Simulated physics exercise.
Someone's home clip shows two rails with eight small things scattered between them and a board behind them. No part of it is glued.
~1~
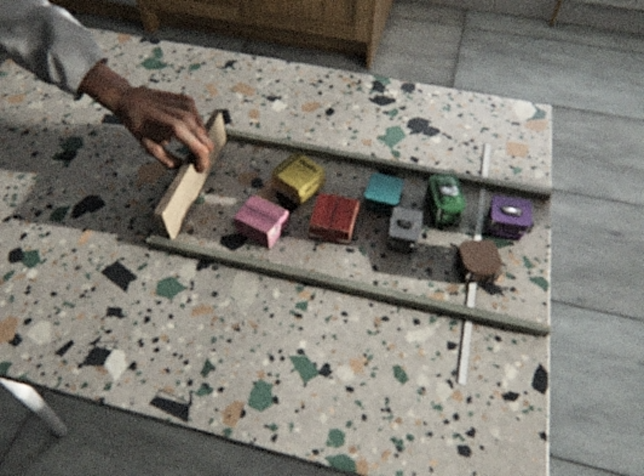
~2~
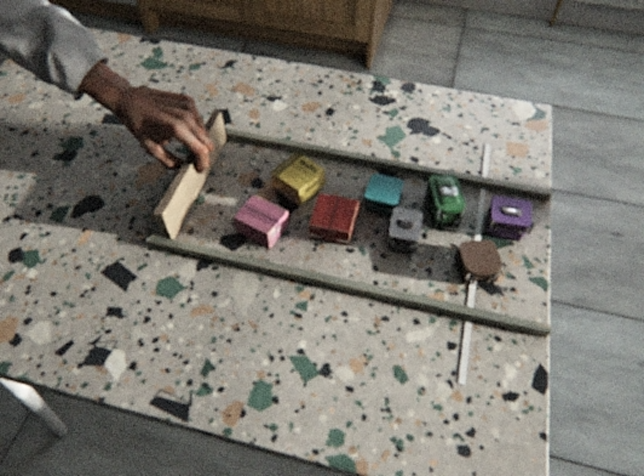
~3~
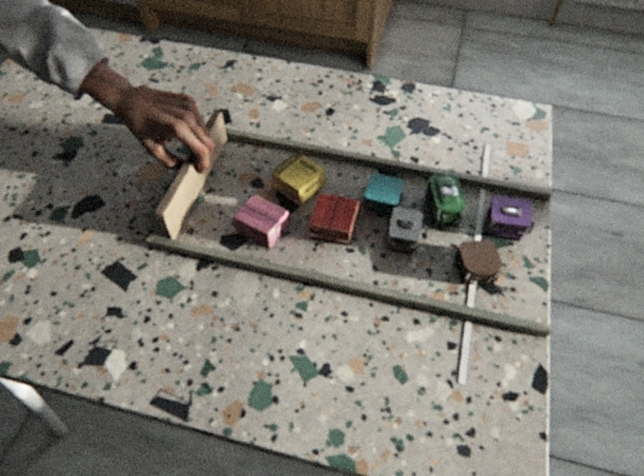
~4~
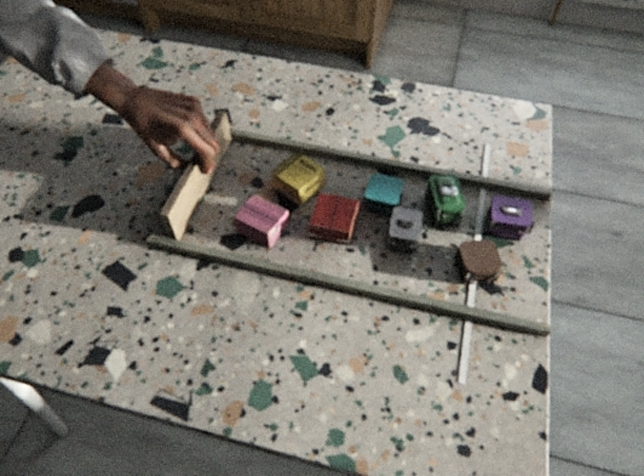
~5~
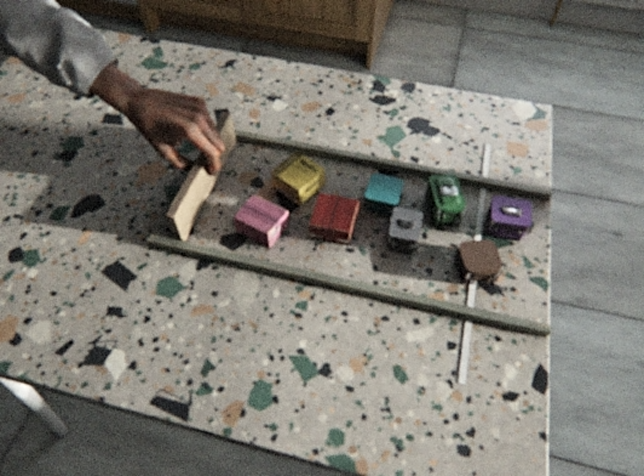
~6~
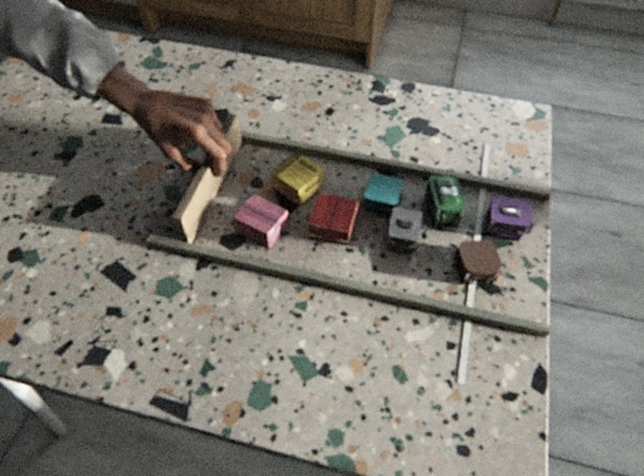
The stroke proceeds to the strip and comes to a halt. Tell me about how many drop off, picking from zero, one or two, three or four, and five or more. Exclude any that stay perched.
The answer is three or four.
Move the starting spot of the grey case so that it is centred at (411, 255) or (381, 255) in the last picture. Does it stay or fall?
The grey case stays in place, then stays in place.
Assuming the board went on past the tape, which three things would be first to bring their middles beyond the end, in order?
The purple case, the grey case, the green case.
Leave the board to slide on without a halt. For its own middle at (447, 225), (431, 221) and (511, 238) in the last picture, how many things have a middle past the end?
1, 1, 6.
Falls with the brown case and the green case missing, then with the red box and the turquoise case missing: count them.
You'd get 2 in the first case and 1 in the second one.
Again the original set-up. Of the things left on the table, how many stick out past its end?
It would come to 3.
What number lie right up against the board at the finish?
That makes 2.
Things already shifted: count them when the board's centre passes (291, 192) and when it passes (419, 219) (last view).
First position 3; second position 8.
Soon after, none off yet; purple case at rest near (507, 218); brown case at rest near (477, 262); green case at rest near (445, 200).
After that, none off yet; purple case at rest near (507, 218); brown case displaced a little near (493, 268); green case displaced a little near (459, 204).
And then, none off yet; purple case tilting a little near (567, 232); brown case displaced well along near (545, 291); green case displaced well along near (532, 217).
In the end, the number that fall off is three or four; gone, grey case, green case and purple case.
